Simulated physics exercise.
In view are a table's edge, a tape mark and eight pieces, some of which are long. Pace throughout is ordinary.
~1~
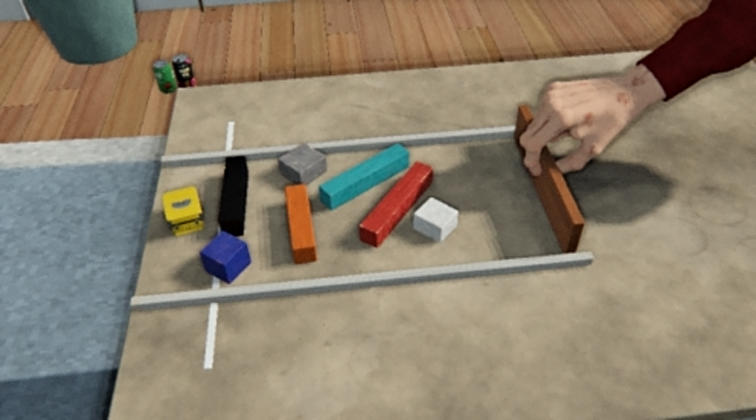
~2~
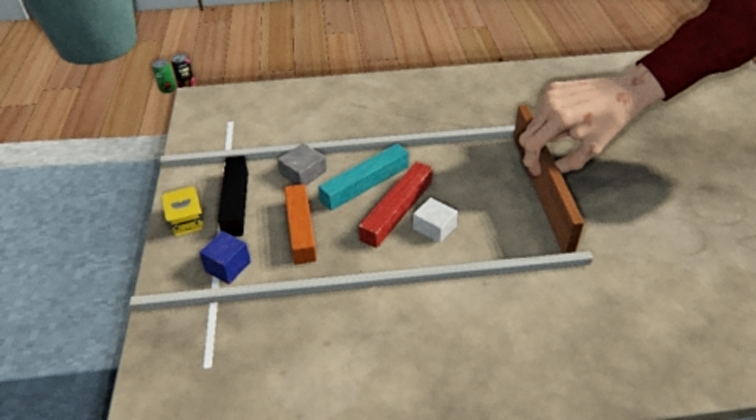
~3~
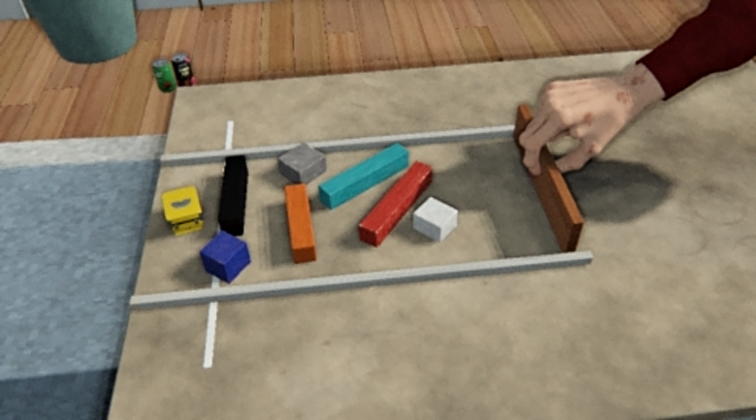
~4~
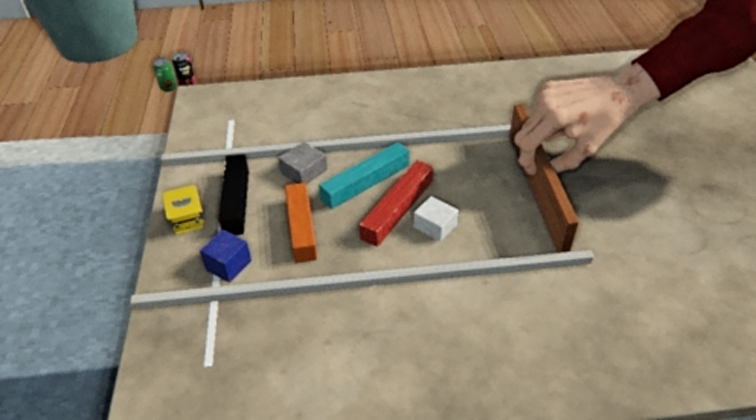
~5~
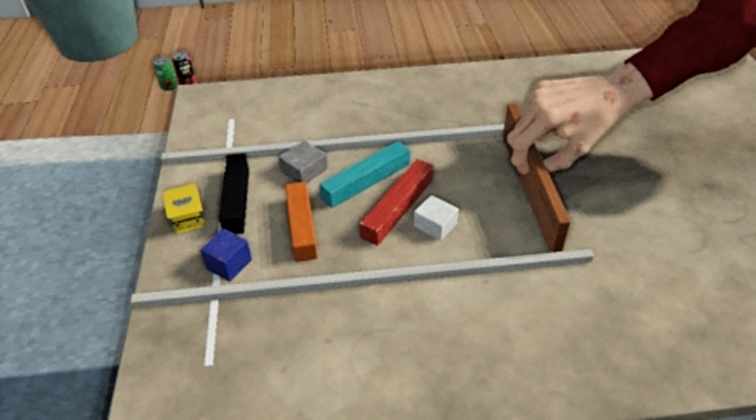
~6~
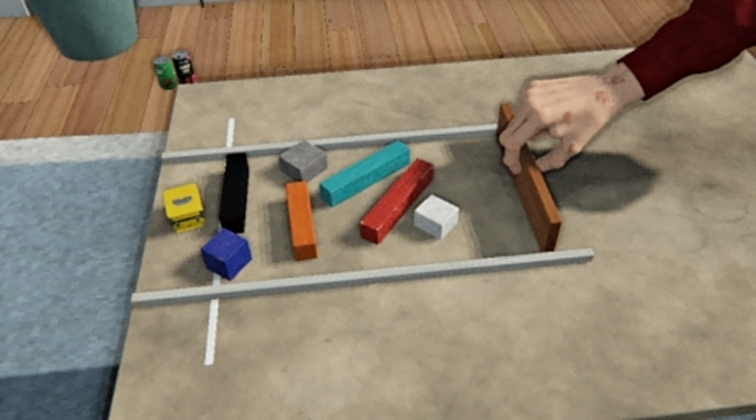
A hand held a wooden board upright at the right of a table scattered with colourful blocks and bars between two rails, then slid it slightly left while the pieces stayed put.
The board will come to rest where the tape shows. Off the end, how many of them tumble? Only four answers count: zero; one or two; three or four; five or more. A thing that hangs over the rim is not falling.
My answer: Three or four.
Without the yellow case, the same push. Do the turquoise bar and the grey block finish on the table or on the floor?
I'd say the turquoise bar stays where it is, while the grey block stays where it is.
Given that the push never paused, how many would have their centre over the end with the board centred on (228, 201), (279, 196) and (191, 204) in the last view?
3; 0; 5.
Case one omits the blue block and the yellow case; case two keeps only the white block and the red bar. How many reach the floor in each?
It would be 2 and 1.
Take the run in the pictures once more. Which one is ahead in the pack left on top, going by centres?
Looking at the middles, it's the grey block.
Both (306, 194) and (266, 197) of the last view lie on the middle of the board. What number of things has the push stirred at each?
The first number is 8, the next one 8.
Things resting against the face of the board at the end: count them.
The count comes out at 3.
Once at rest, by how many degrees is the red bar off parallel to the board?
Close to 25°.
Soon after, none off yet; yellow case at rest near (185, 209); blue block at rest near (227, 254); black stick at rest near (235, 192).
After that, none off yet; yellow case displaced about its own width near (146, 207); blue block displaced well along near (153, 264); black stick displaced about its own width near (178, 195).
In the end, the number that fall off is three or four; gone, orange bar, black stick, blue block and yellow case.
